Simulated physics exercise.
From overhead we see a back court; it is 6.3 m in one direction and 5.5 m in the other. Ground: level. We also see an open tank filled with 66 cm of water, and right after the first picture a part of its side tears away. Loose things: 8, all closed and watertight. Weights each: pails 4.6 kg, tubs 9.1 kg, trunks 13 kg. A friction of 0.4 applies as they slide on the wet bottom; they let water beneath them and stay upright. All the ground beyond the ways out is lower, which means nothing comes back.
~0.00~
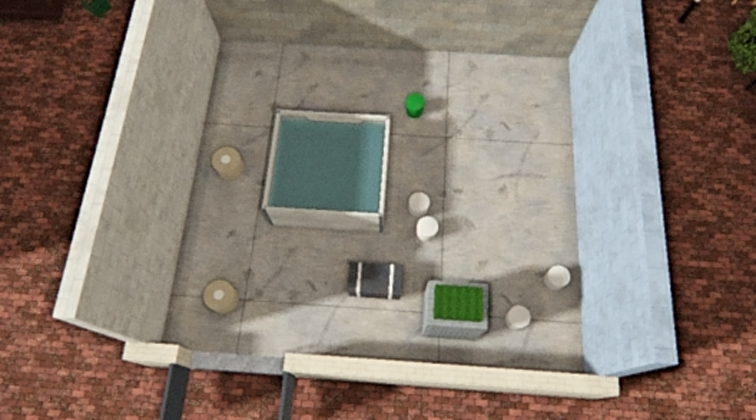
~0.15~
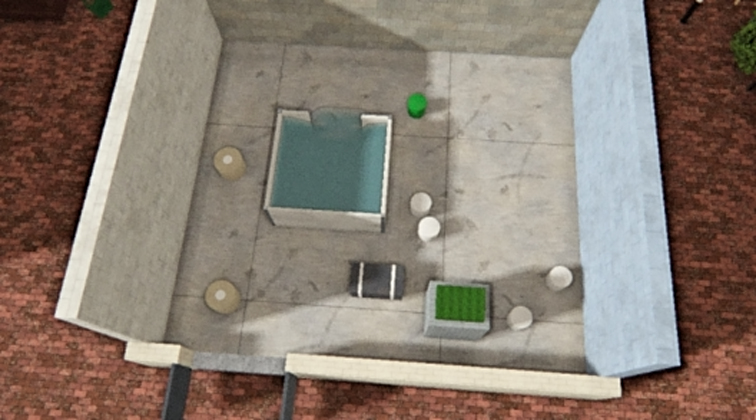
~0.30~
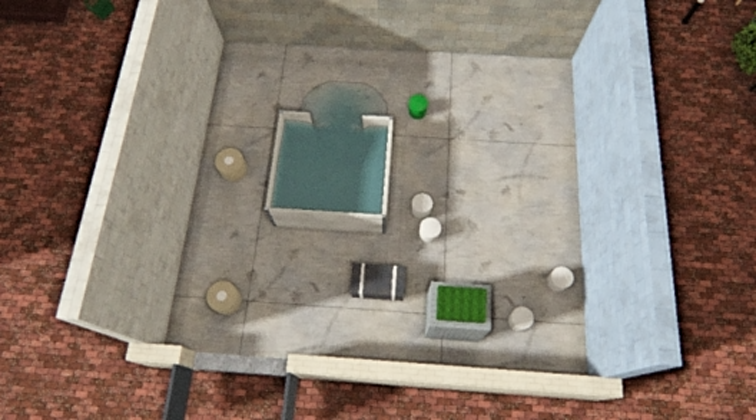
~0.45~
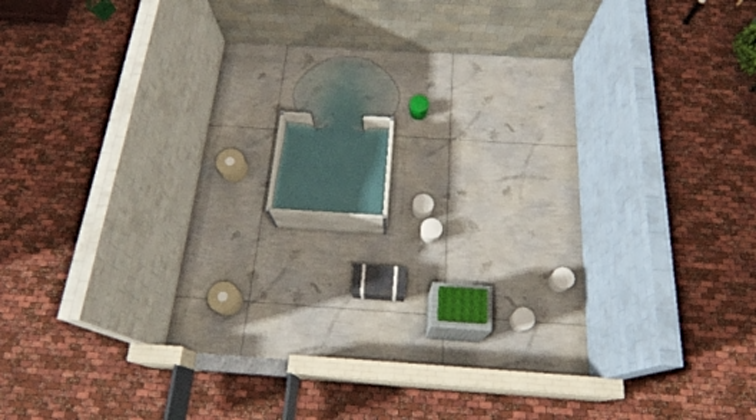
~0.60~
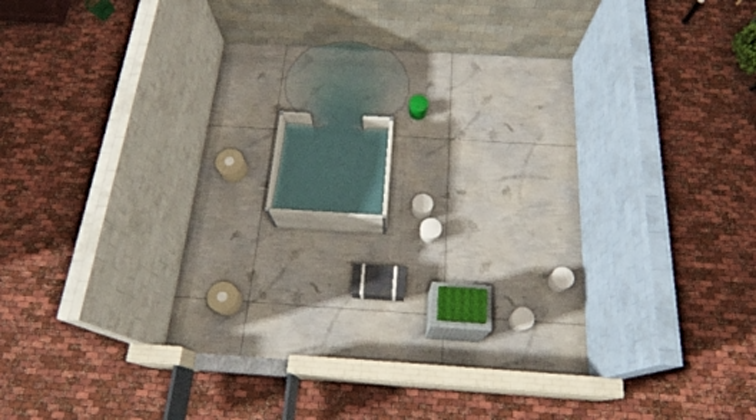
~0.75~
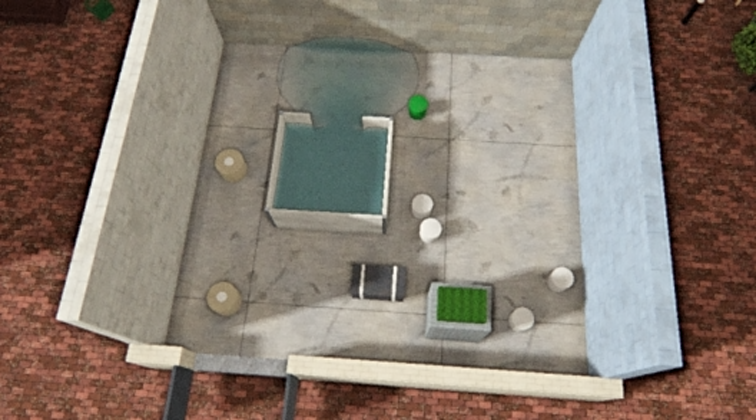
Water pours through a gap that opens in the far side of a square, pale-walled tank, spreading in a thin, rounded sheet across the paving towards the back wall. The walled court, ringed by red brick, is seen from high overhead, the view nearly steady. The green pail right of the tank, white and tan round objects, dark strapped chest and green-topped planter stay put.
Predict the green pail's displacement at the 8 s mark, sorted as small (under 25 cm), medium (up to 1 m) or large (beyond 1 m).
The displacement is small.
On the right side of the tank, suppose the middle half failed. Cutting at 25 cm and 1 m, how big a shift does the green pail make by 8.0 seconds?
With that failure, the green pail moves slightly.
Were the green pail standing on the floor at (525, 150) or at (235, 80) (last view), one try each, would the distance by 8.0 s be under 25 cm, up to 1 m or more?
In that order: It goes a long way; it goes a long way.
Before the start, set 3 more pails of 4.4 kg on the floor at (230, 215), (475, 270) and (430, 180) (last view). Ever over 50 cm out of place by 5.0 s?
Listed order gives above the limit, within the limit, within the limit.
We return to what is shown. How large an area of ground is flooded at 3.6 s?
About 20 m2.
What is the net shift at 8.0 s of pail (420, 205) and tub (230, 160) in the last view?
Taking them in turn, the shifts are 0 cm and 300 cm.
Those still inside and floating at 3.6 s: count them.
The count is 0.
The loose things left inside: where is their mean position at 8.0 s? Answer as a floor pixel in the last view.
(427, 266).
After 1.6 s the green pail is near (418, 104), 0.0 m from its start, aground; 0 of 8 are out; 0 afloat.
After 3.6 s the green pail is near (418, 104), 0.0 m from its start, aground; 0 of 8 are out; 0 afloat.
After 5.6 s the green pail is near (418, 104), 0.0 m from its start, aground; 0 of 8 are out; 0 afloat.
After 8.0 s the green pail is near (418, 104), 0.0 m from its start, aground; 1 of 8 are out; 2 afloat.
